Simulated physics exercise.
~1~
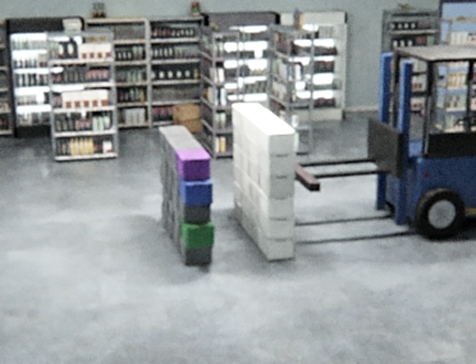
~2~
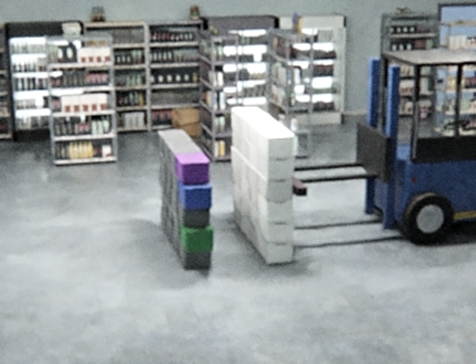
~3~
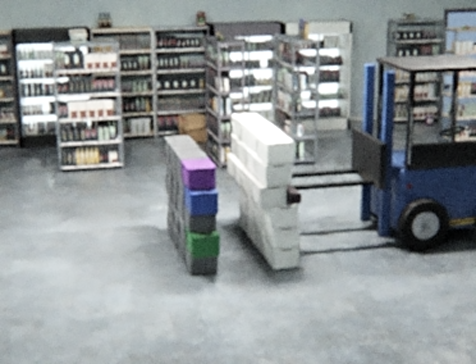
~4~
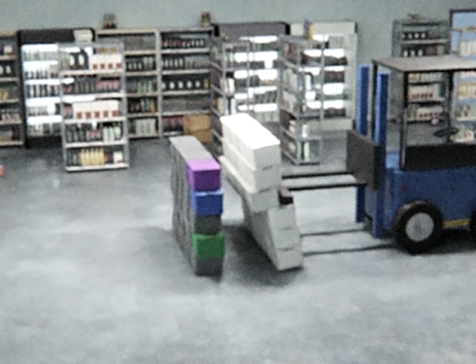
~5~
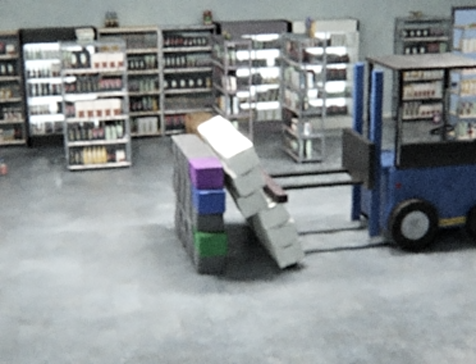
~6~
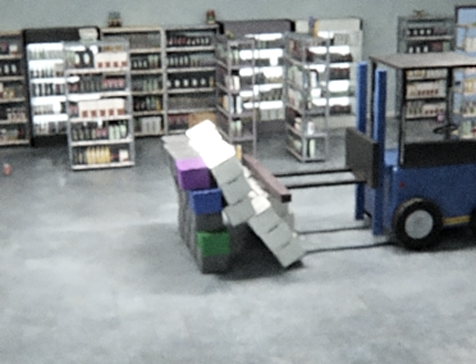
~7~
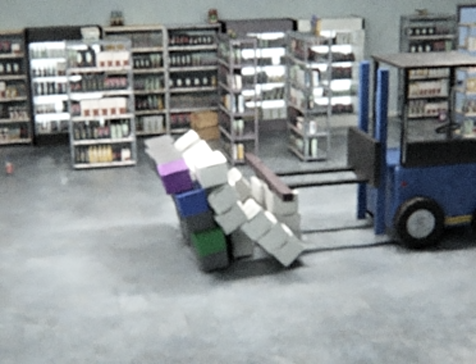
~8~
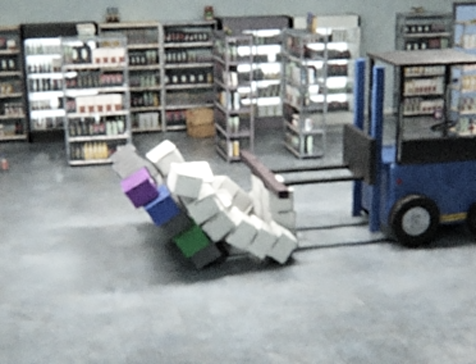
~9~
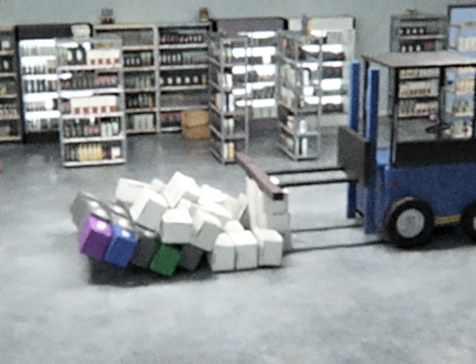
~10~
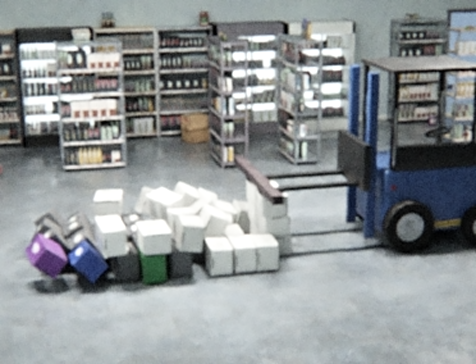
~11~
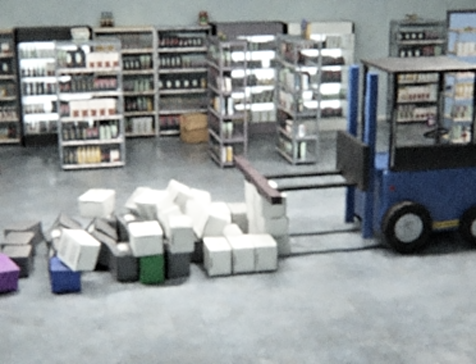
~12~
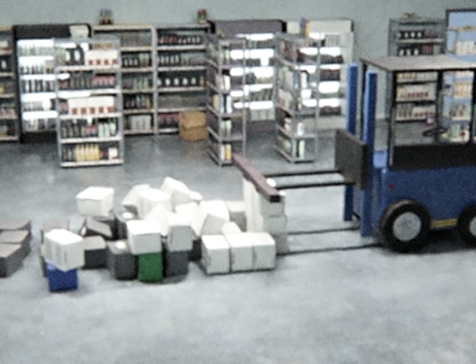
Shop floor with a blue lift truck pushing a pale block wall leftward onto a darker one, both collapsing into a heap.
